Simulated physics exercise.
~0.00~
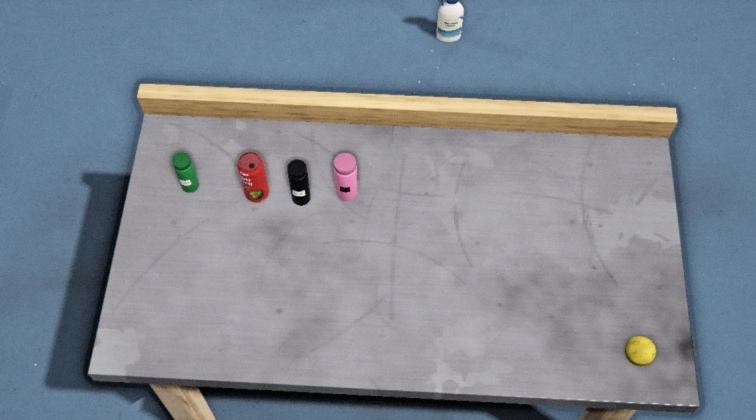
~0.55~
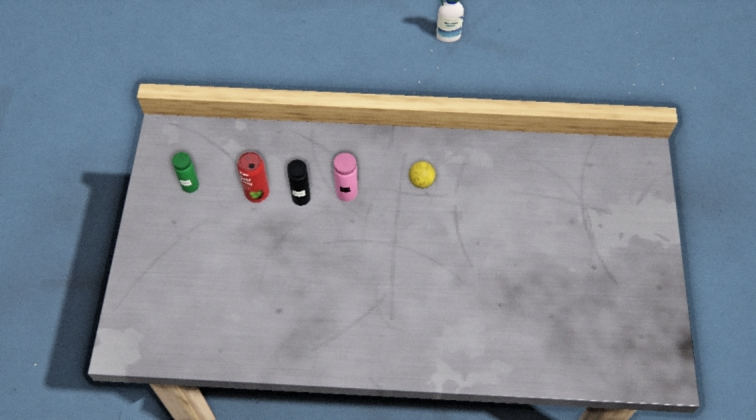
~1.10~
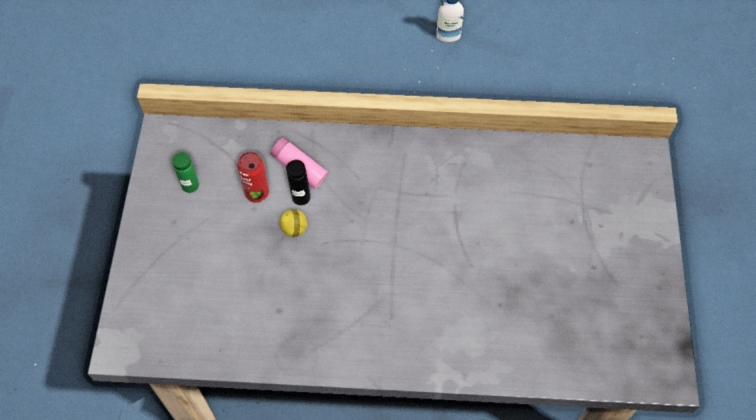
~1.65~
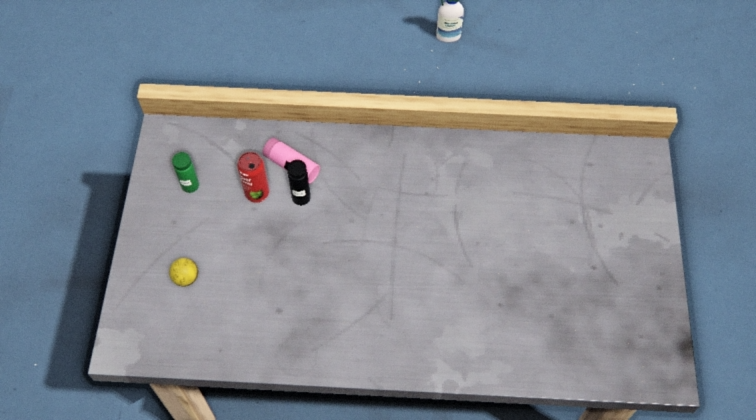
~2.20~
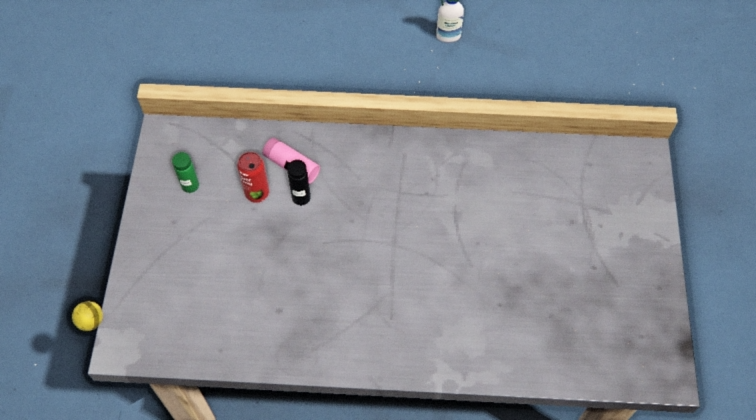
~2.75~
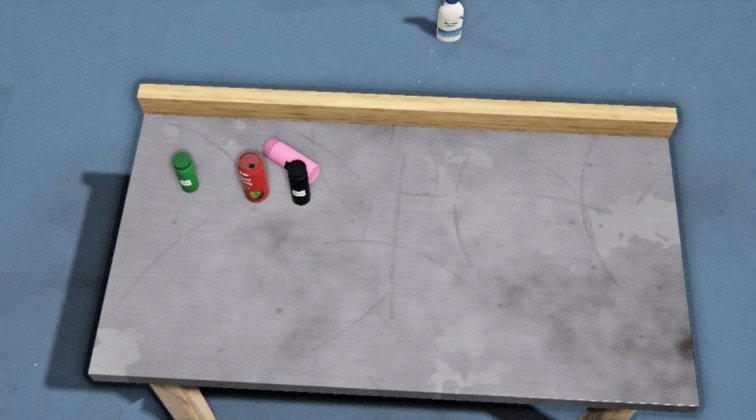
The video shows a yellow ball rolling left across a gray table with green, red, black and pink containers, knocking over the pink one. The ball continues left and drops off the table's edge out of view, leaving the pink container on its side and the other three upright.
